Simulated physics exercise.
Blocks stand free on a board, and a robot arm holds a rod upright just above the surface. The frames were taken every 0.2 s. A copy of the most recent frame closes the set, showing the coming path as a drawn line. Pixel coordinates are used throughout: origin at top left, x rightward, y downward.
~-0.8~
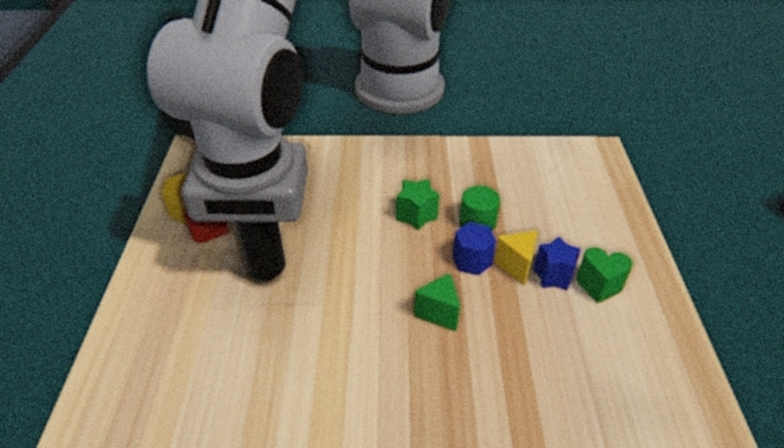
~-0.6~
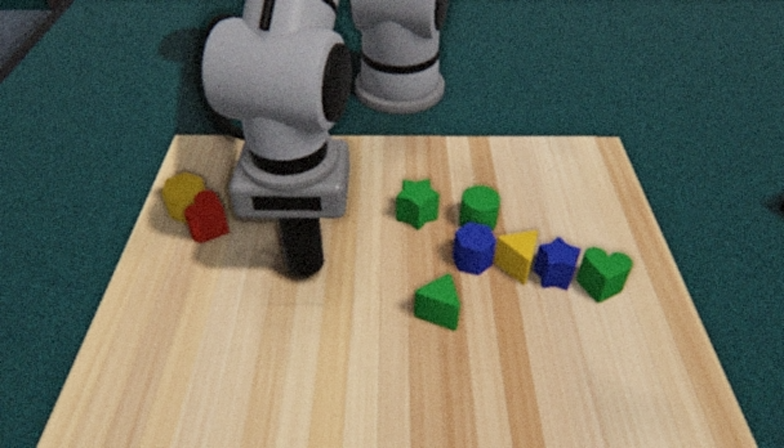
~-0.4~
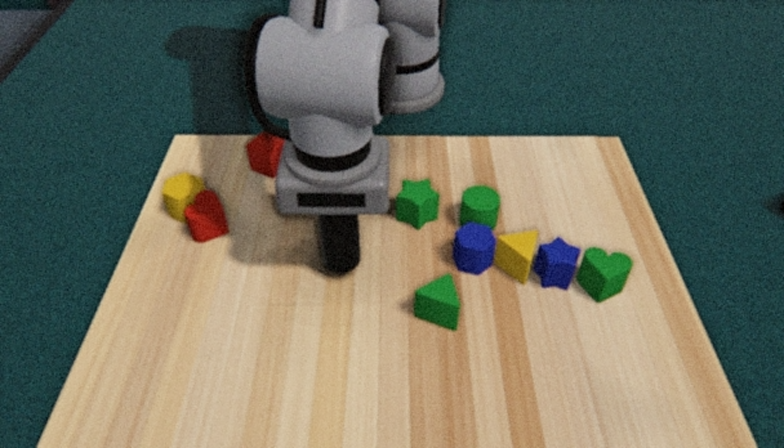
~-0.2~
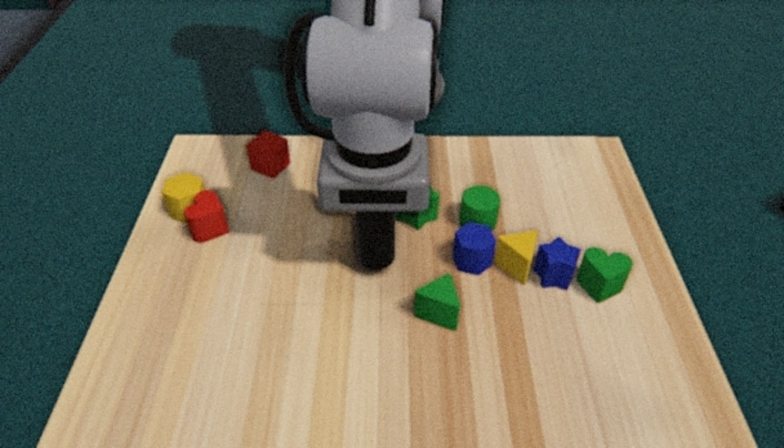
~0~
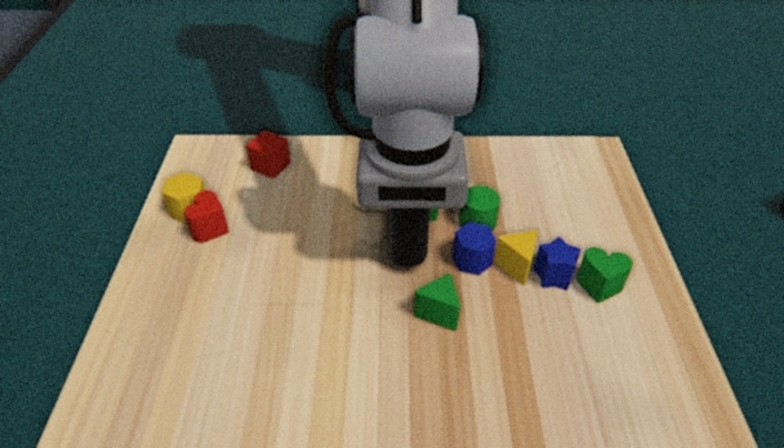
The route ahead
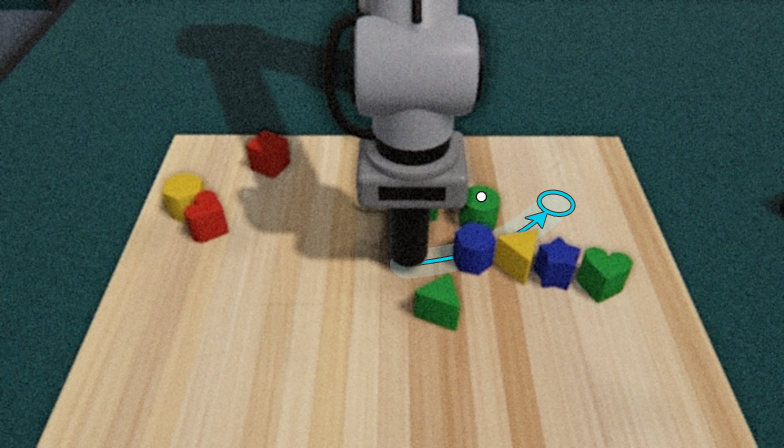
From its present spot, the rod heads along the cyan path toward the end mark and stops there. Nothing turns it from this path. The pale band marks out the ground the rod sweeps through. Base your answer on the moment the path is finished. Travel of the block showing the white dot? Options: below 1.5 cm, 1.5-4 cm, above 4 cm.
It gets moved under 1.5 cm.
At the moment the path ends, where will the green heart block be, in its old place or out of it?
The push reaches it.
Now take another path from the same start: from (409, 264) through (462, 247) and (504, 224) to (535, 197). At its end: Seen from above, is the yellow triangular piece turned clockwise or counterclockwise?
The yellow triangular piece rotates counterclockwise.
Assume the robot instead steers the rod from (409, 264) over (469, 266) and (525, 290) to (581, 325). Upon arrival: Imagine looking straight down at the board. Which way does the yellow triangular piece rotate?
Verdict: Clockwise.
Path on the board, from (409, 264) over (470, 253) and (521, 232) to (556, 203); the dot is on the green disc.
The first path, step by step. One third of the way, rod (472, 242); blue hexagon (511, 223); yellow triangular piece (544, 236), turned 55° clockwise; blue star (574, 254); green heart block (619, 264).
Two thirds of the way, rod (524, 221); blue hexagon (555, 195); green disc (482, 195); yellow triangular piece (558, 225), turned 110° clockwise; blue star (576, 254); green heart block (621, 266).
At the end, rod (559, 192); blue hexagon (595, 174); green disc (482, 195); yellow triangular piece (558, 225), turned 110° clockwise; blue star (576, 254); green heart block (621, 266).
